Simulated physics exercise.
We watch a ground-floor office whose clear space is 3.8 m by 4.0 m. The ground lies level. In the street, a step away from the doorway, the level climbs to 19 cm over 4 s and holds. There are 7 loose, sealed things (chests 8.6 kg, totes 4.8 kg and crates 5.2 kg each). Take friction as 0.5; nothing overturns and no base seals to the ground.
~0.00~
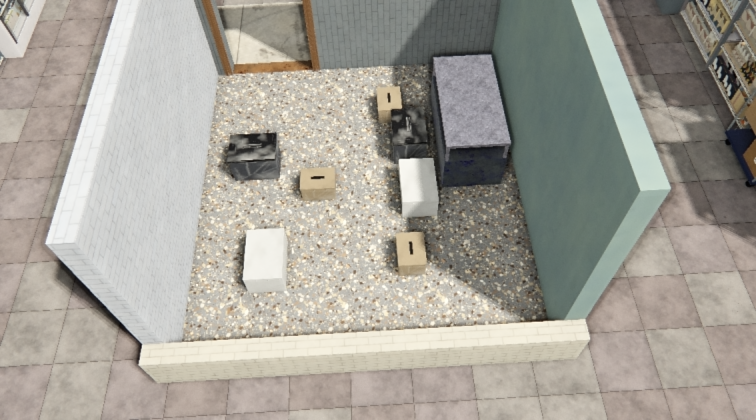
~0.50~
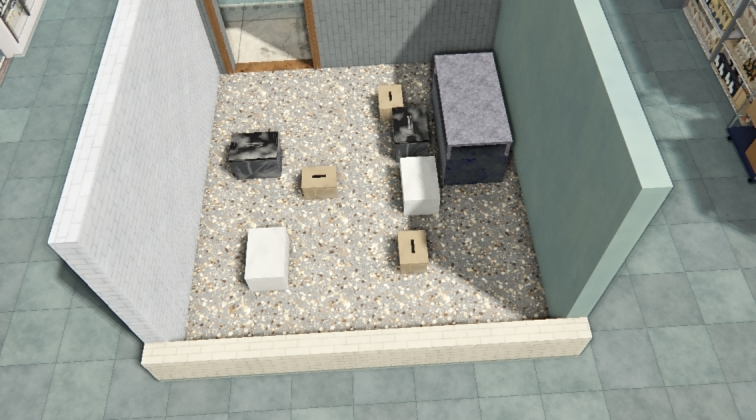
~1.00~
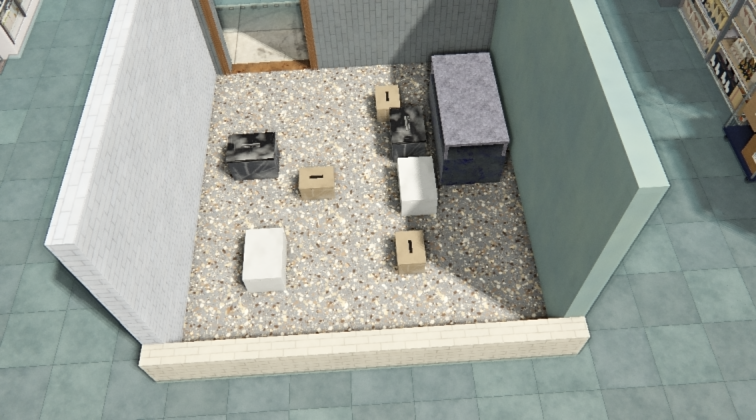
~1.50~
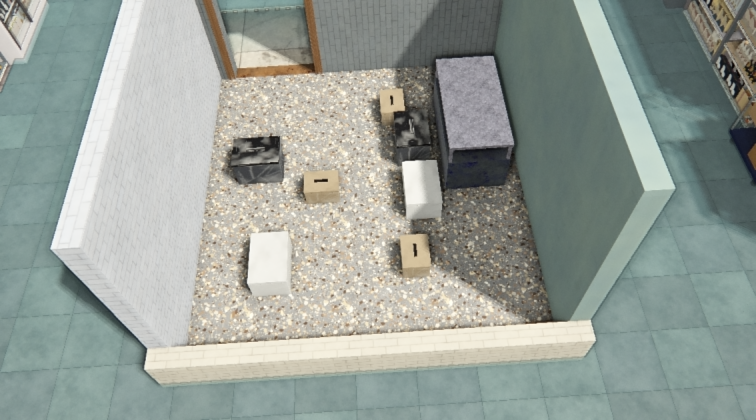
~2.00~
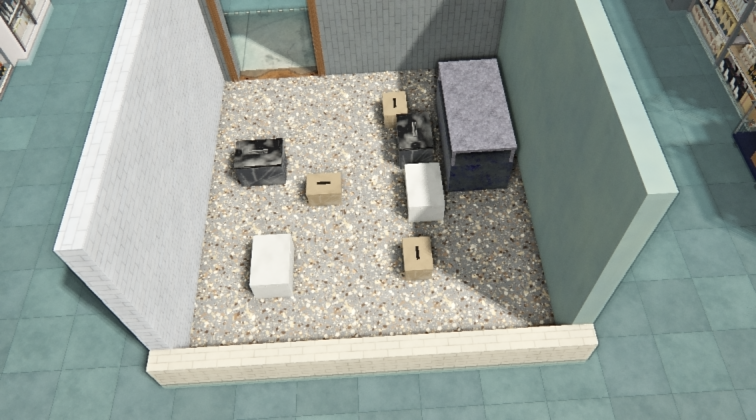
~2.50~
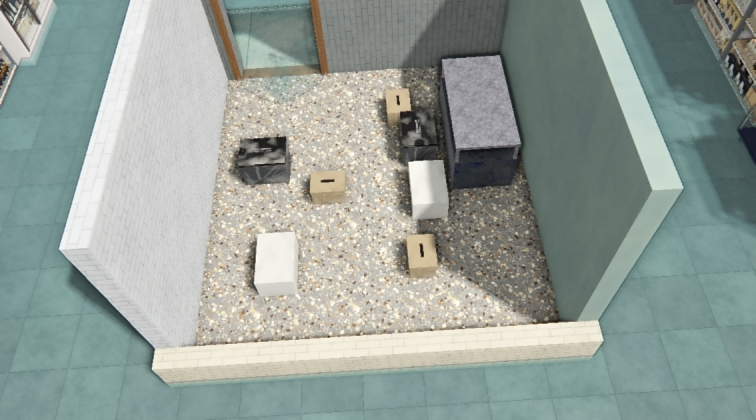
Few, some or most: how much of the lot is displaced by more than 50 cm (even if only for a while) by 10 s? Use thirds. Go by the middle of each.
It is between one and two thirds.
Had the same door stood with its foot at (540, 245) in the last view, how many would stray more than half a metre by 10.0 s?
In that case 5 of them.
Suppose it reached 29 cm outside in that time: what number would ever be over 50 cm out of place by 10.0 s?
In that case 5 of them.
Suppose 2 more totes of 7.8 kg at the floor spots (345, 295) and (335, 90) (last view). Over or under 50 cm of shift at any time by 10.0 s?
In turn: Over, short of it.
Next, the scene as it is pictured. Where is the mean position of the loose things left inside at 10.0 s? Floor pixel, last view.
Near (428, 219).
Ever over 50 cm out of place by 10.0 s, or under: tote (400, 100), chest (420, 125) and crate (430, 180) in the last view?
In turn: Under, under, less.
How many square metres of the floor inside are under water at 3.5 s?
Some 2.0 m2.
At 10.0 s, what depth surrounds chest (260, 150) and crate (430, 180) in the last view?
Roughly 11 and 4 cm.
After 3.5 s 0 of 7 are over 50 cm from their spots; 0 afloat.
After 4.5 s 0 of 7 are over 50 cm from their spots; 0 afloat.
After 7.0 s 4 of 7 are over 50 cm from their spots; 3 afloat.
After 10.0 s 4 of 7 are over 50 cm from their spots, and 4 have been at some point; 5 afloat.
